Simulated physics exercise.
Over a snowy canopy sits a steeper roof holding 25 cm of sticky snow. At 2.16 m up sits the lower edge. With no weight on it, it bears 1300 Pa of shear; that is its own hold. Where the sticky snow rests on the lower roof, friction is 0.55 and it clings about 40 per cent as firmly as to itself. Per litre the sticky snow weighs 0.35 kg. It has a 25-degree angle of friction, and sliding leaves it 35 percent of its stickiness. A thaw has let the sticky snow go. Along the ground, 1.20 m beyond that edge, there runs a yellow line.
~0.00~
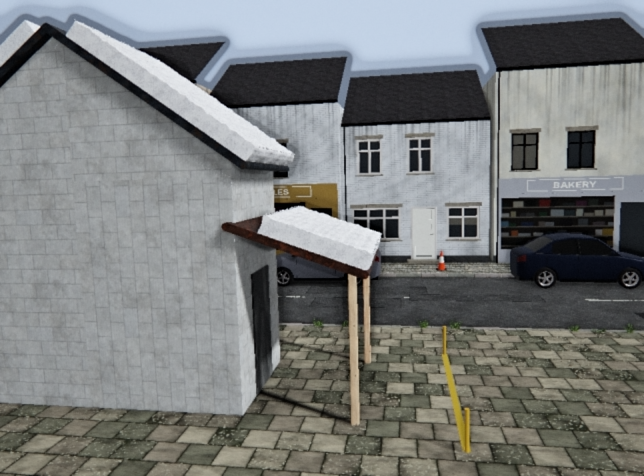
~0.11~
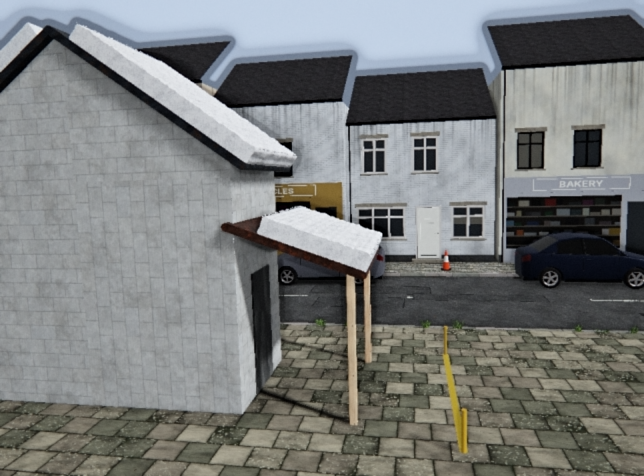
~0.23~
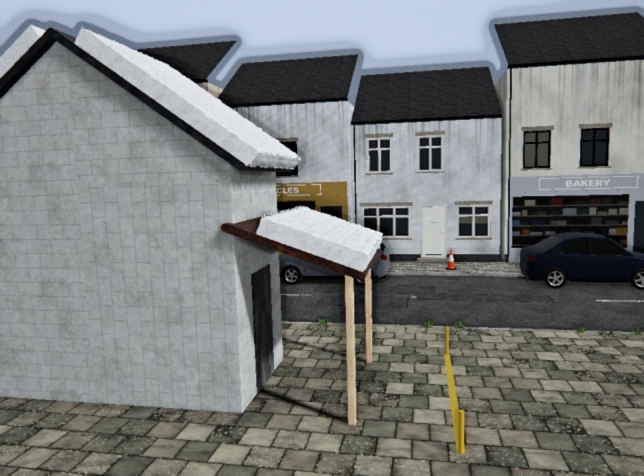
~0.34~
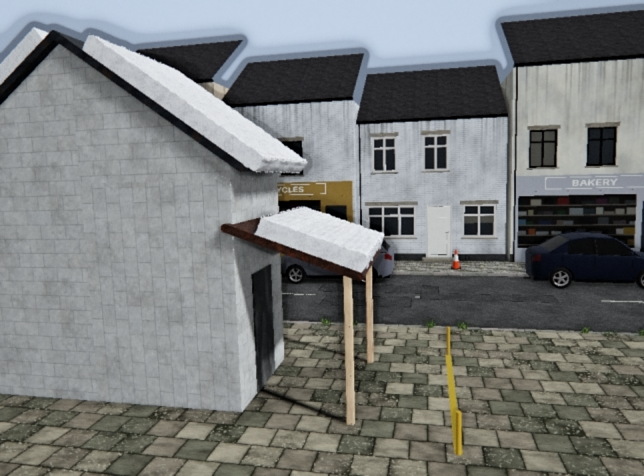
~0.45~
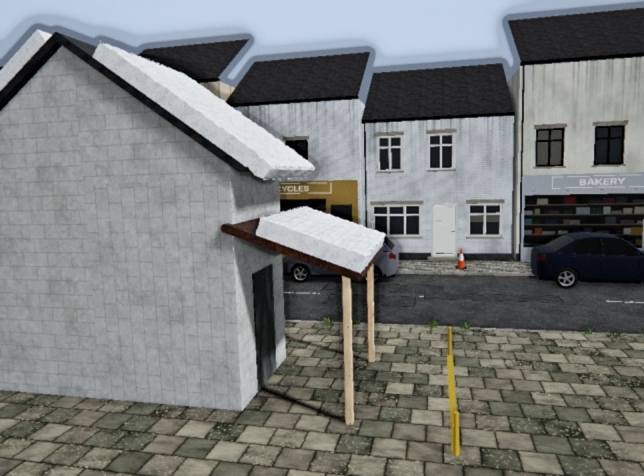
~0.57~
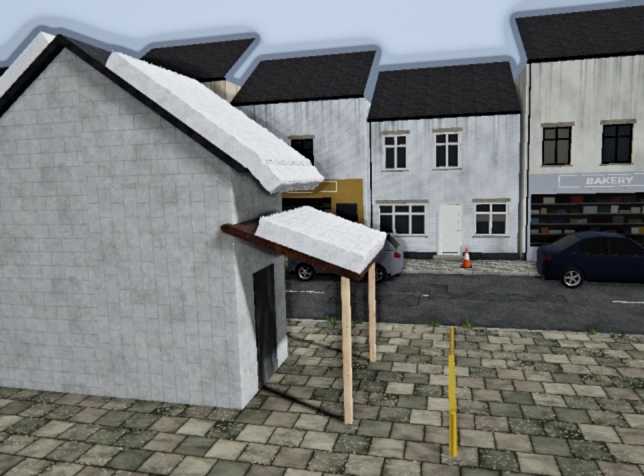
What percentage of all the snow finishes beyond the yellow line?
About 24 %.
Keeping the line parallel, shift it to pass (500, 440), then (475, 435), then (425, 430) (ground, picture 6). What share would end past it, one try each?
First try around 10 per cent, second around 18 per cent, third around 35 per cent.
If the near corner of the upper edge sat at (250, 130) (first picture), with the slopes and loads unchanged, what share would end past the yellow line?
In that case it would be around 50 percent.
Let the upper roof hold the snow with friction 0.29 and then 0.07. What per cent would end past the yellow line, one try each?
First some 16 %, after that some 30 %.
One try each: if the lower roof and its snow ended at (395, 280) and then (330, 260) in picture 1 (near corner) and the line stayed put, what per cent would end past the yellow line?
18 %, 40 %.
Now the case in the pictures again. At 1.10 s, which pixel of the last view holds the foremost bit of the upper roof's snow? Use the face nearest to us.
Near (350, 238).
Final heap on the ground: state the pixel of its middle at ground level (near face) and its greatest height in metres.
(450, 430), 0.4 m.
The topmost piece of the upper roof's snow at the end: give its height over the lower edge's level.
Roughly 1.0 m.
After 1.10 s, none is below the lower edge and 0 % is past the line.
After 1.74 s, 18 % is below the lower edge and 1 % is past the line.
After 2.37 s, 50 % is below the lower edge and 23 % is past the line.
After 3.00 s, 50 % is below the lower edge and 24 % is past the line.
After 3.20 s, at the end, 50 % is below the lower edge and 24 % is past the line.
